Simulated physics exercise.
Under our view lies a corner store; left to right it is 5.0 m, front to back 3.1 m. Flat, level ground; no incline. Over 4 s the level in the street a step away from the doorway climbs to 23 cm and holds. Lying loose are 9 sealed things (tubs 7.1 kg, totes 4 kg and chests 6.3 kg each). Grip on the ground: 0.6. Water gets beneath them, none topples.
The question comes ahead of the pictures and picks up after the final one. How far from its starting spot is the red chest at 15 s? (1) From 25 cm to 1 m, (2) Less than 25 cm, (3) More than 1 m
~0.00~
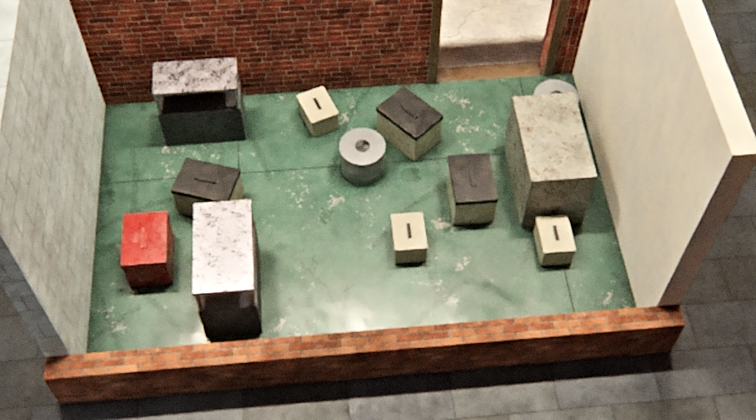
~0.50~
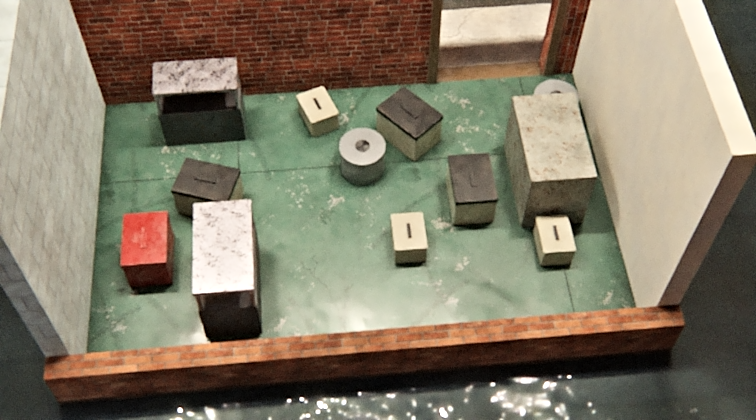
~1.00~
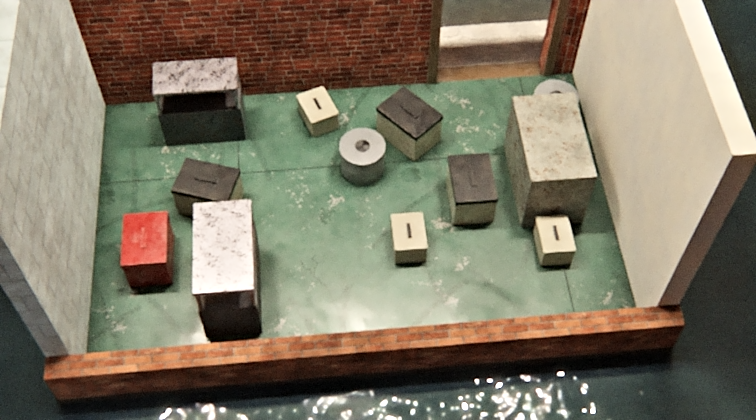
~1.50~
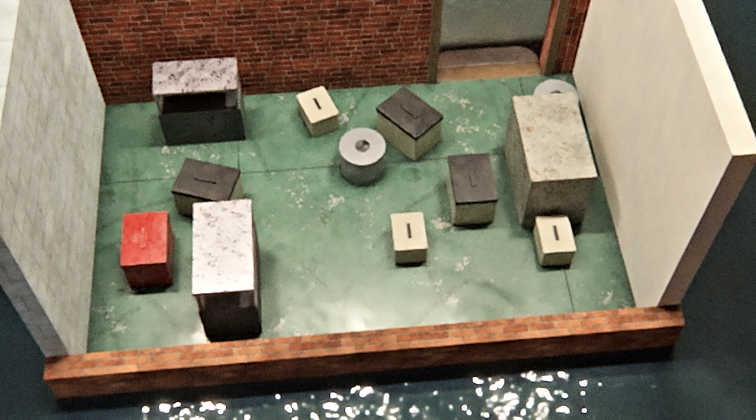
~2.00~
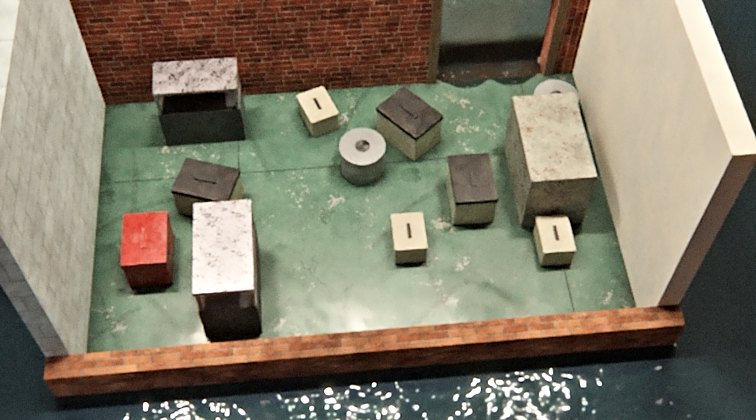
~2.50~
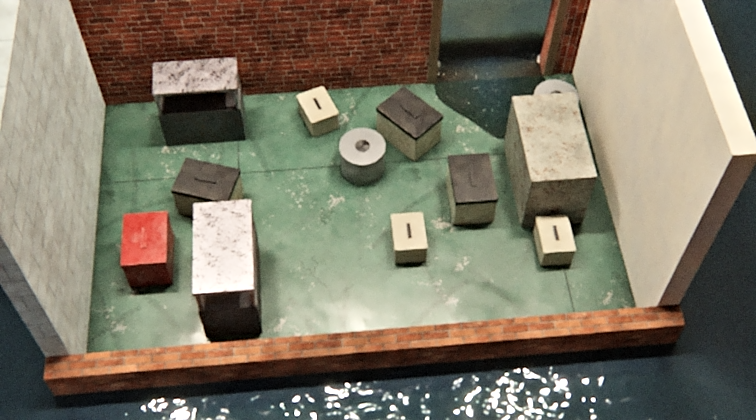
From 25 cm to 1 m.
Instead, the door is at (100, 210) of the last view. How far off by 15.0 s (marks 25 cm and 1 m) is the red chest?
The red chest would drift a bit.
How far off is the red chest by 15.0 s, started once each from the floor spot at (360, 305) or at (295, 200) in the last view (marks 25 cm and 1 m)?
First try it goes a bit, second try it drifts well away.
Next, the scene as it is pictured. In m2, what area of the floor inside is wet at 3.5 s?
Wet: Near 2.5 m2.
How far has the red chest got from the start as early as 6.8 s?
Roughly 0 cm by then.
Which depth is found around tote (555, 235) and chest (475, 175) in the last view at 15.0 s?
Depths: Near 13 cm, then near 20 cm.
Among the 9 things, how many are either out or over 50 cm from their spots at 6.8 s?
It comes to 2.
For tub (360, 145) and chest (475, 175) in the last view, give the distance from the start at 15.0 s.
Net displacement, in order: 80 cm; 350 cm.
After 3.5 s the red chest is near (144, 238), 0.0 m from its start, aground; 0 afloat.
After 6.8 s the red chest is near (144, 238), 0.0 m from its start, aground; 4 afloat.
After 11.0 s the red chest is near (166, 270), 0.4 m from its start, afloat; 8 afloat.
After 15.0 s the red chest is near (137, 295), 0.6 m from its start, afloat; 9 afloat.
